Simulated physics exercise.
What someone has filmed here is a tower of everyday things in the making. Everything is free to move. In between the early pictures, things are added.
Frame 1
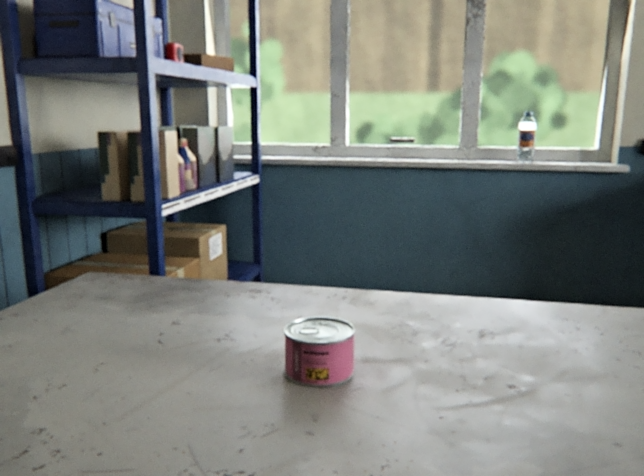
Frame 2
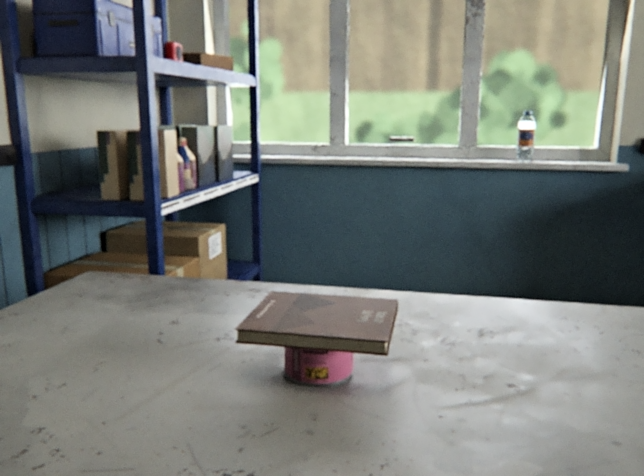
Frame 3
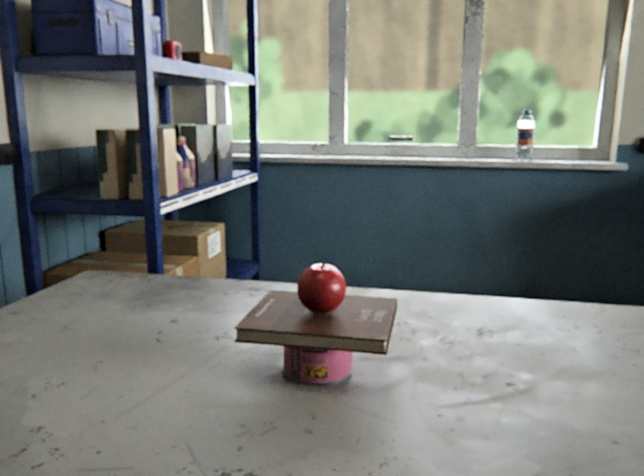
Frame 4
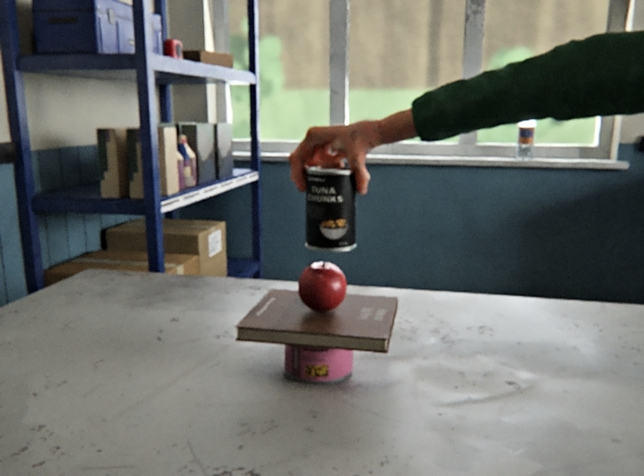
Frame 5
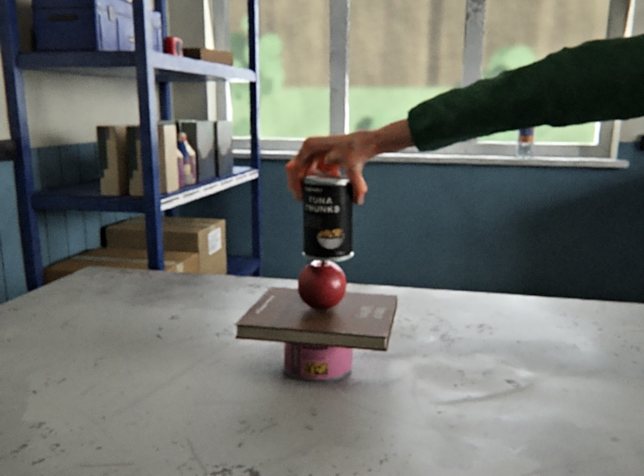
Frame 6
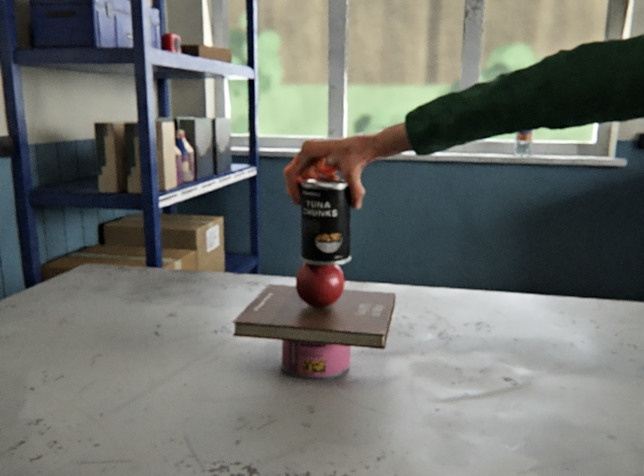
A brown book appears on a small pink tin on a grey table, followed by a red apple on top; then a hand in a green sleeve lowers a black tin onto the apple and keeps hold of it.
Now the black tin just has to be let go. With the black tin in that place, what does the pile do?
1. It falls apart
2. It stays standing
Option 1: It falls apart.
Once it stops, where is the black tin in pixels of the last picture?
Around (518, 358).
Then, 0.40 s on from there, black tin turned 47° from how it was put near (355, 232).
Then, 0.60 s on from there, black tin now fallen.
Then, 0.70 s on from there, things are still on the move.
Then, 0.80 s on from there, as before.
In the end, fallen, black tin; the other 3 unmoved. At the end, from the last picture's camera, black tin near (518, 358). The pile comes apart.
